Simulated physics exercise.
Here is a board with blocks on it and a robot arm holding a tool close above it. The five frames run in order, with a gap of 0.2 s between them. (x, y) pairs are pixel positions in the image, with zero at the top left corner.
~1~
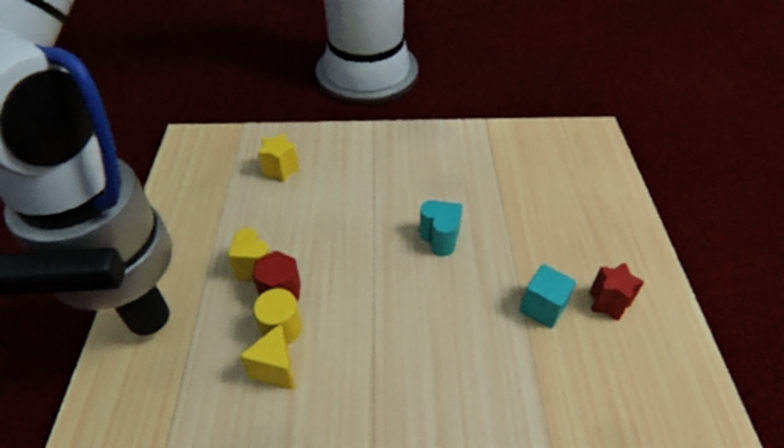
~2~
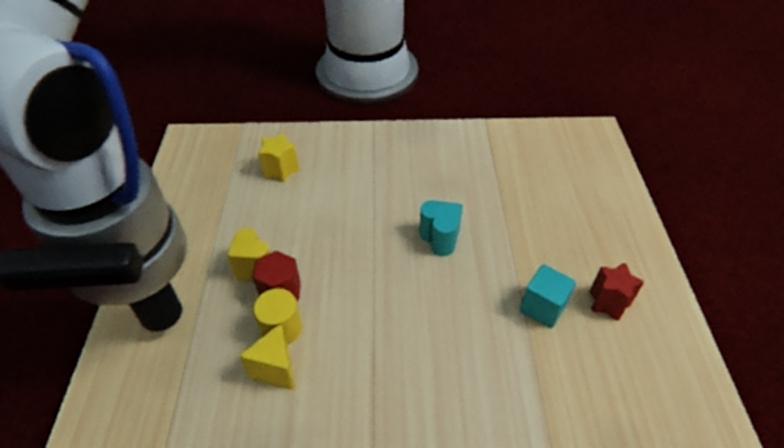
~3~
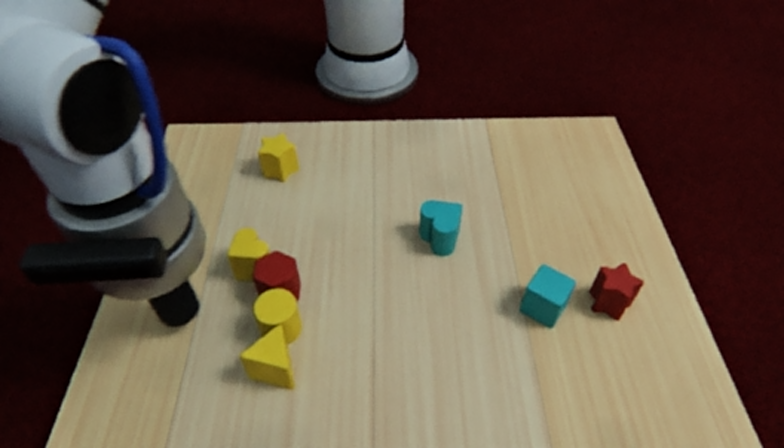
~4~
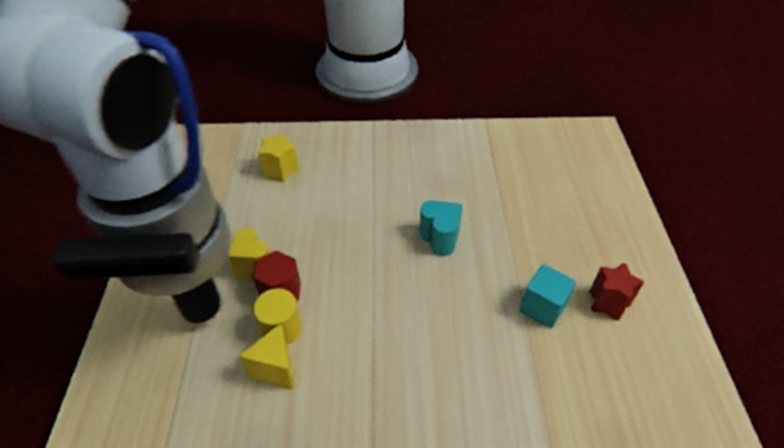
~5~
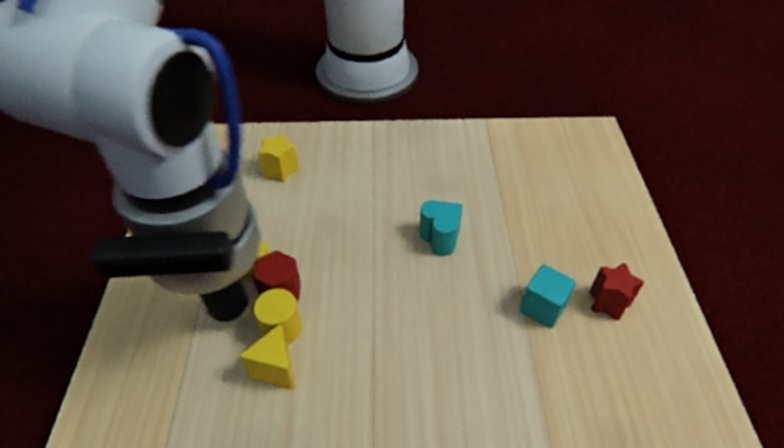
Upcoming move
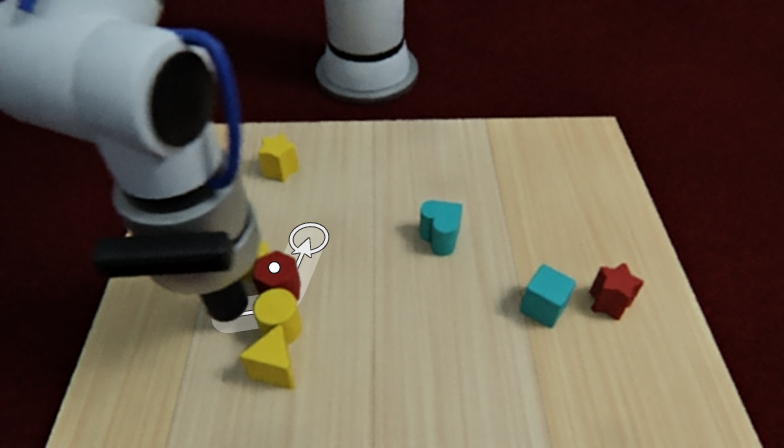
On a light wooden board scattered with yellow, red and teal blocks, a robot arm at the left moved its dark-tipped tool steadily rightward, close to the yellow and red cluster, while the blocks stayed still.
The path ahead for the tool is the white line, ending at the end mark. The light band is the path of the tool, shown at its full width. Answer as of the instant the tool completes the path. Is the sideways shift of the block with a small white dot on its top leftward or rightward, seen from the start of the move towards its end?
The block with a small white dot on its top goes right.
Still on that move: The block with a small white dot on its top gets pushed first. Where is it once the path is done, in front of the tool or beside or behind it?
Shed along the way.
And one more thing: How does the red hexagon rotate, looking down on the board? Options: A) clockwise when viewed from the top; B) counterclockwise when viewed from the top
The one that fits is A, clockwise when viewed from the top.
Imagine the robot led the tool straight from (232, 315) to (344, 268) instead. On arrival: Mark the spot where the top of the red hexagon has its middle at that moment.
I'd expect the centre of its top face to be at (363, 218).
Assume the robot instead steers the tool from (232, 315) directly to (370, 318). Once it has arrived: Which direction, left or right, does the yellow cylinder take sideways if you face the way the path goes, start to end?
The answer is right: Facing from the path's start to its end, that's where the yellow cylinder shifts.
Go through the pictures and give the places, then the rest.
Tool tip at (150, 319); block tops, yellow heart at (247, 244); yellow triangle at (269, 349); red hexagon at (274, 268); yellow cylinder at (275, 306), in the first frame.
Tool at (162, 315); blocks unchanged, in the second frame.
Tool at (180, 311); blocks unchanged, in the third frame.
Tool at (202, 307); blocks unchanged, in the fourth frame.
Tool at (228, 306); yellow heart partly hidden; yellow triangle at (269, 349); red hexagon at (274, 268); yellow cylinder at (275, 306), in the fifth frame.
Path on the board, from (232, 315) by way of (276, 304) and (295, 270) to (309, 238); the dot is on the red hexagon.
The first path, step by step. One third of the way, tool at (273, 294); red hexagon at (301, 253), turned 15° anticlockwise; yellow cylinder at (293, 307).
Two thirds of the way, tool at (293, 260); red hexagon at (326, 231), turned 25° clockwise; yellow cylinder at (293, 307).
At the end, tool at (307, 228); yellow heart in place; yellow triangle in place; red hexagon at (341, 220), turned 70° clockwise; yellow cylinder at (293, 307).
